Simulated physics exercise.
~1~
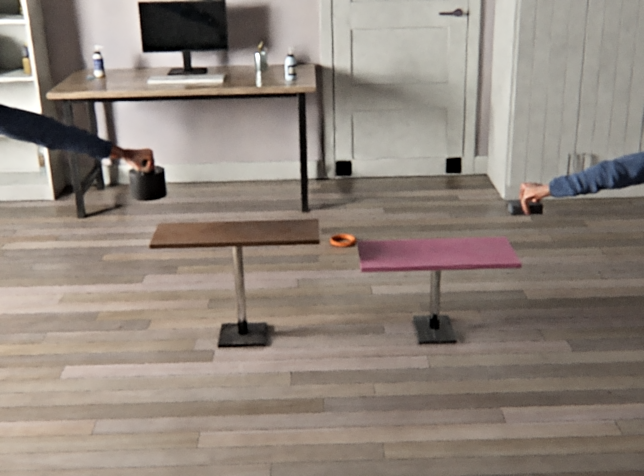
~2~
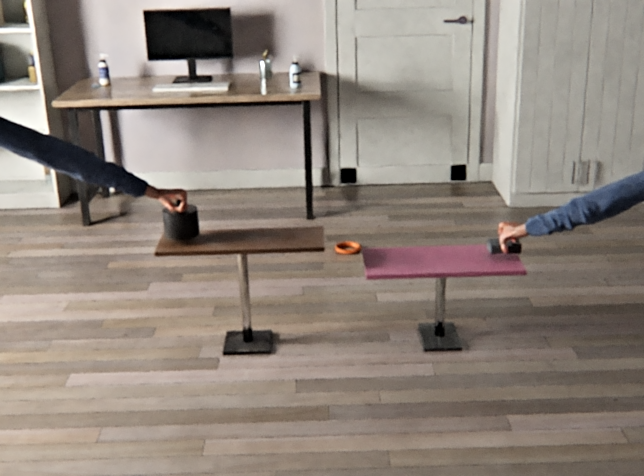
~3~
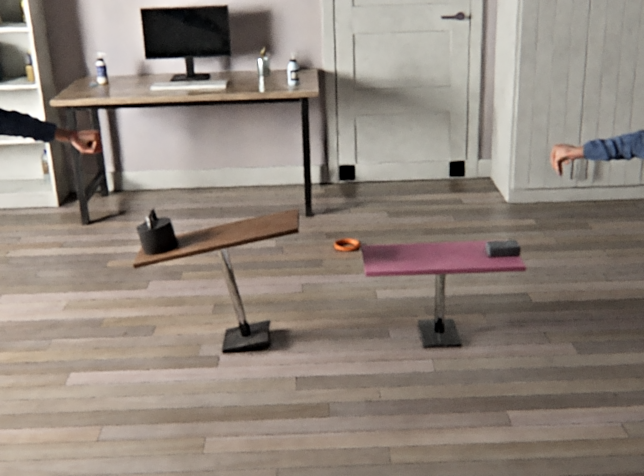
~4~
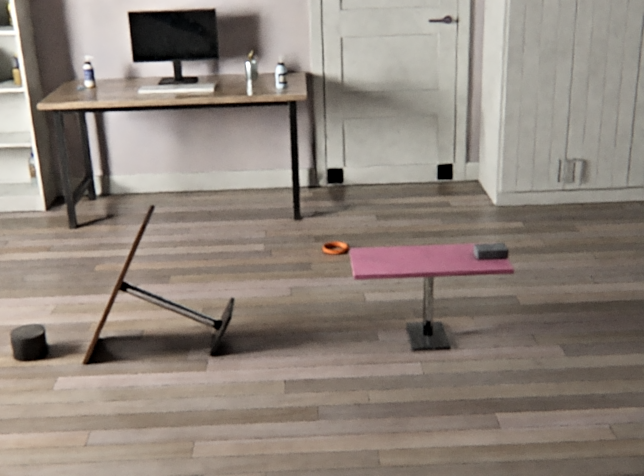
In a room with a grey plank floor, seen from the front by a gently swaying camera, a desk with a monitor stands against the wall beside a white door. In front are a brown-topped stand on the left and a pink side table on the right, with an orange ring on the floor beyond them. Two hands reach in from opposite sides, setting a dark cylinder on the brown stand's left end and a grey block on the pink table's right end. The hands let go and draw back, and the brown stand tips left. It ends toppled on the floor with the cylinder lying beyond it, while the pink table stays upright, still holding the block.
